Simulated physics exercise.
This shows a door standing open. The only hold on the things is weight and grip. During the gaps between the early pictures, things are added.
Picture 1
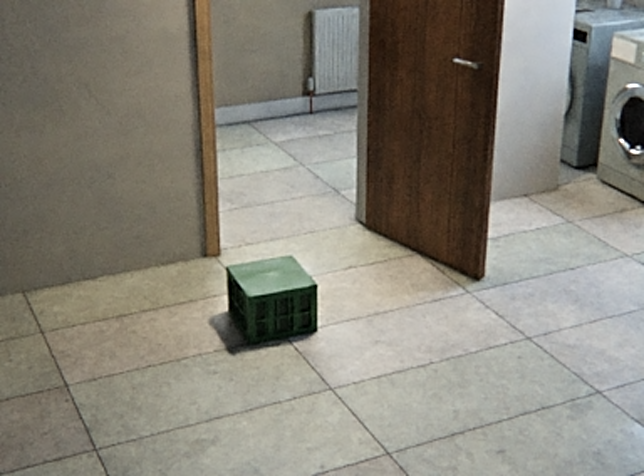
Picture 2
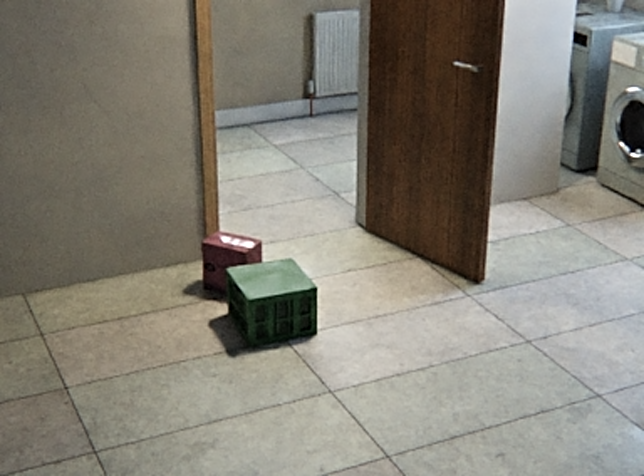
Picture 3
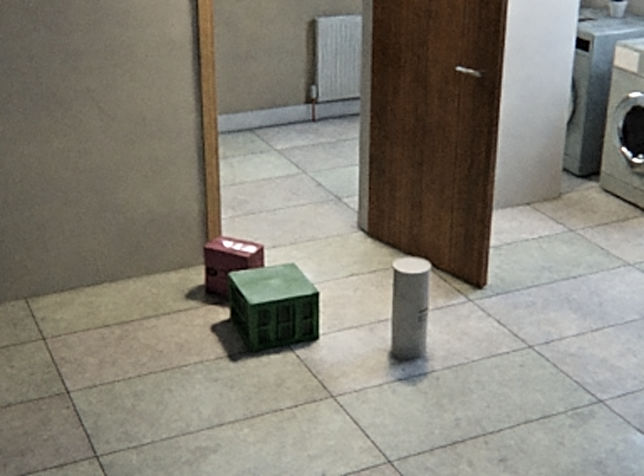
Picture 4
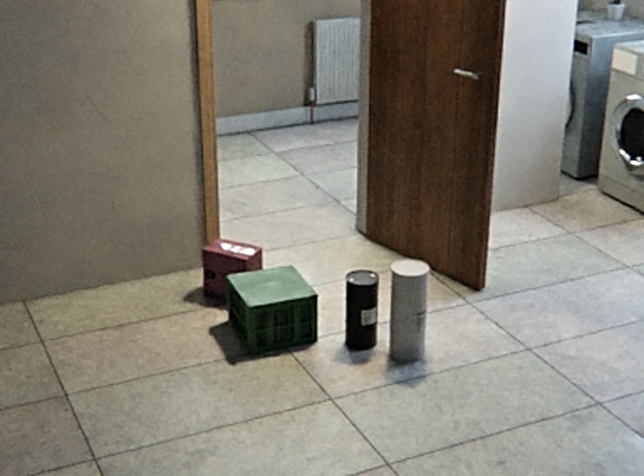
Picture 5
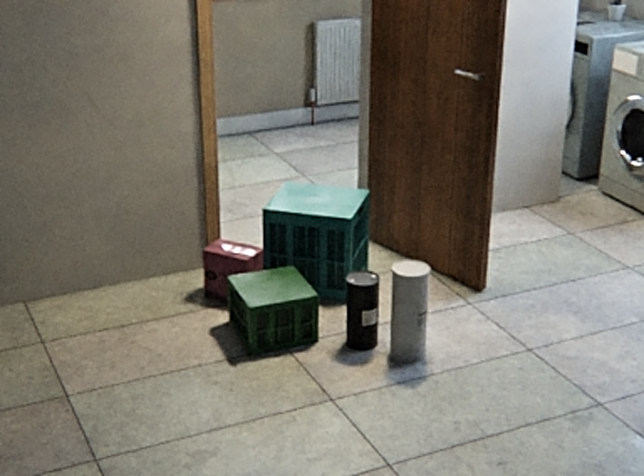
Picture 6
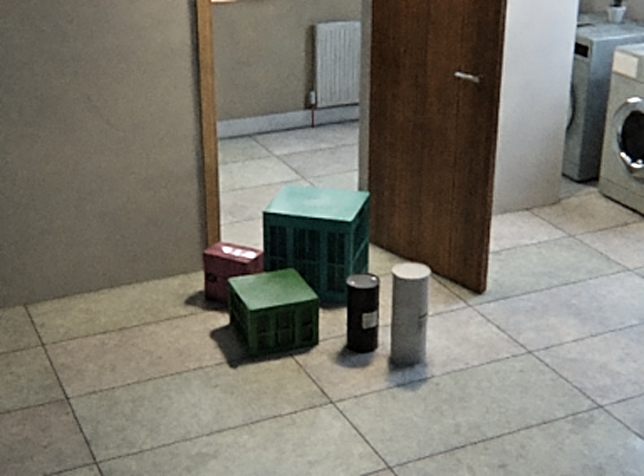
The wooden door stands wide open and does not move, with a green crate alone on the tiled floor. A pink parcel appears behind the crate at left, then a white canister to the right, a black canister between crate and white canister, and finally a larger turquoise chest behind them.
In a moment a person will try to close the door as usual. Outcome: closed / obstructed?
Obstructed.
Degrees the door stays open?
The door ends up some 60° open.
Then, 0.50 s later than the last frame, door at 96°.
Then, 0.80 s later than the last frame, door at 84°.
Then, 1.10 s later than the last frame, door at 70°.
Then, 1.30 s later than the last frame, door at 62°.
When it is over, door at 61°; all 5 as before. End places, in pixels of the last picture, turquoise chest near (312, 242).
